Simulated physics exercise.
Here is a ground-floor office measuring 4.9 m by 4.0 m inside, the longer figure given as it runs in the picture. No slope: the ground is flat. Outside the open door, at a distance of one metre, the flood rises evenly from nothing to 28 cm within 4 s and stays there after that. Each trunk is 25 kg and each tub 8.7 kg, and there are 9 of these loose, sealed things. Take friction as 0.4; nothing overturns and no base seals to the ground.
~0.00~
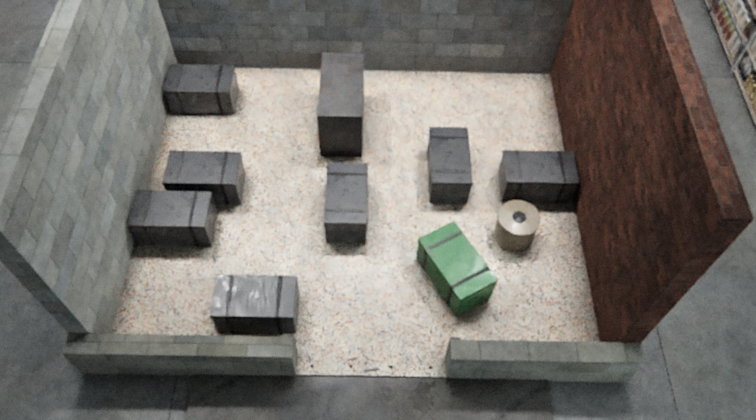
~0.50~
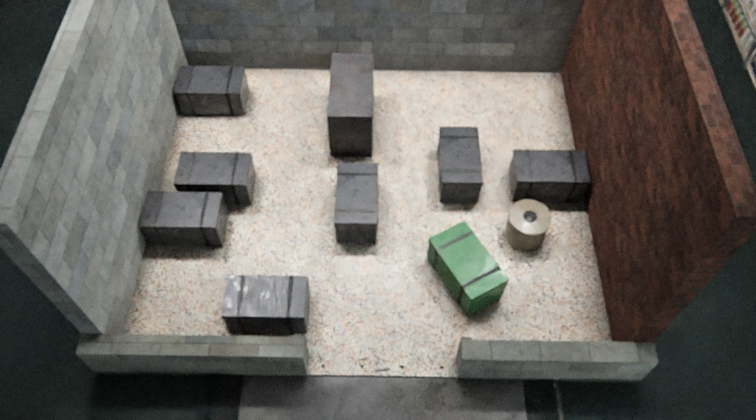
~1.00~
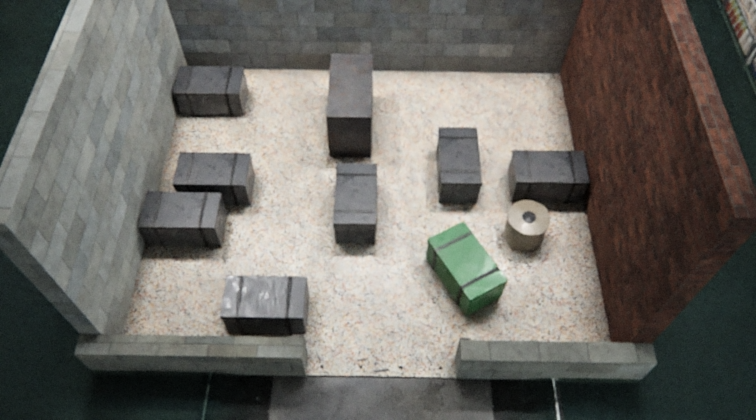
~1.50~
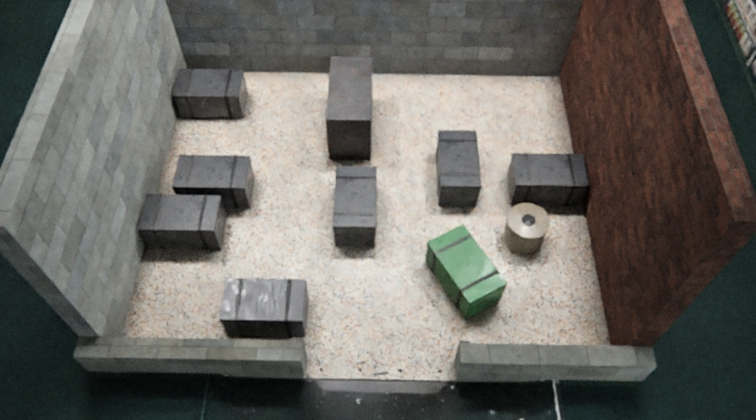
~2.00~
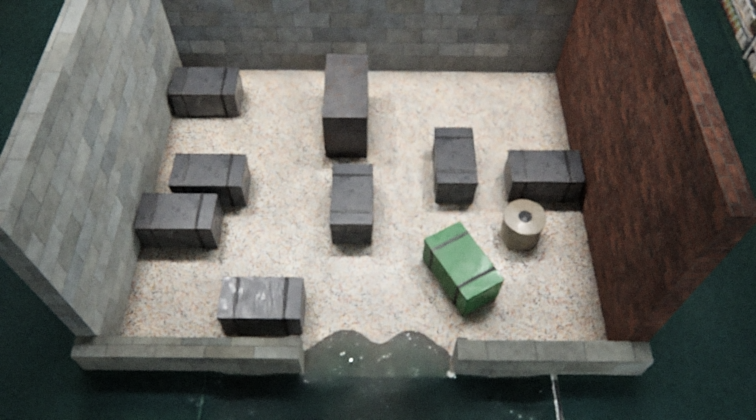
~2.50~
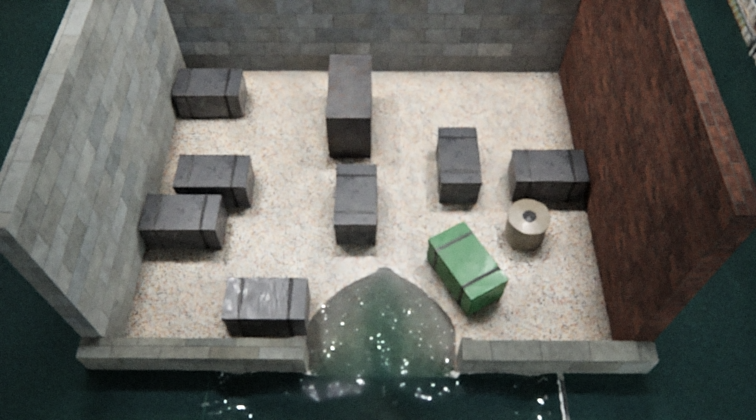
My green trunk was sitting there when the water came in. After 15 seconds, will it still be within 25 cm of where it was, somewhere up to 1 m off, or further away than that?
It will be further away than that.
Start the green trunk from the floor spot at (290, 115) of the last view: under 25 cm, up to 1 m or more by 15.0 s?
I'd say it goes a long distance.
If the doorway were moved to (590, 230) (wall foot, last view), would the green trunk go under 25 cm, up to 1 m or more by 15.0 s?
The green trunk would go a long distance.
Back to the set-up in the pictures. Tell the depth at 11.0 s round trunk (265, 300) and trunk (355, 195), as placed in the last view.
About 10 and 16 cm.
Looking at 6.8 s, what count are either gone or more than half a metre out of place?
Tally: 3.
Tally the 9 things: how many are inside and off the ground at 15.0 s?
That would be 9 of them.
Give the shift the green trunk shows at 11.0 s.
Shift by then: About 40 cm.
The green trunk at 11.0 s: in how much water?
13 cm, roughly.
After 3.5 s the green trunk is near (469, 259), 0.0 m from its start, aground; 0 afloat.
After 6.8 s the green trunk is near (528, 242), 0.7 m from its start, aground; 2 afloat.
After 11.0 s the green trunk is near (462, 290), 0.4 m from its start, afloat; 9 afloat.
After 15.0 s the green trunk is near (359, 145), 1.8 m from its start, afloat; 9 afloat.
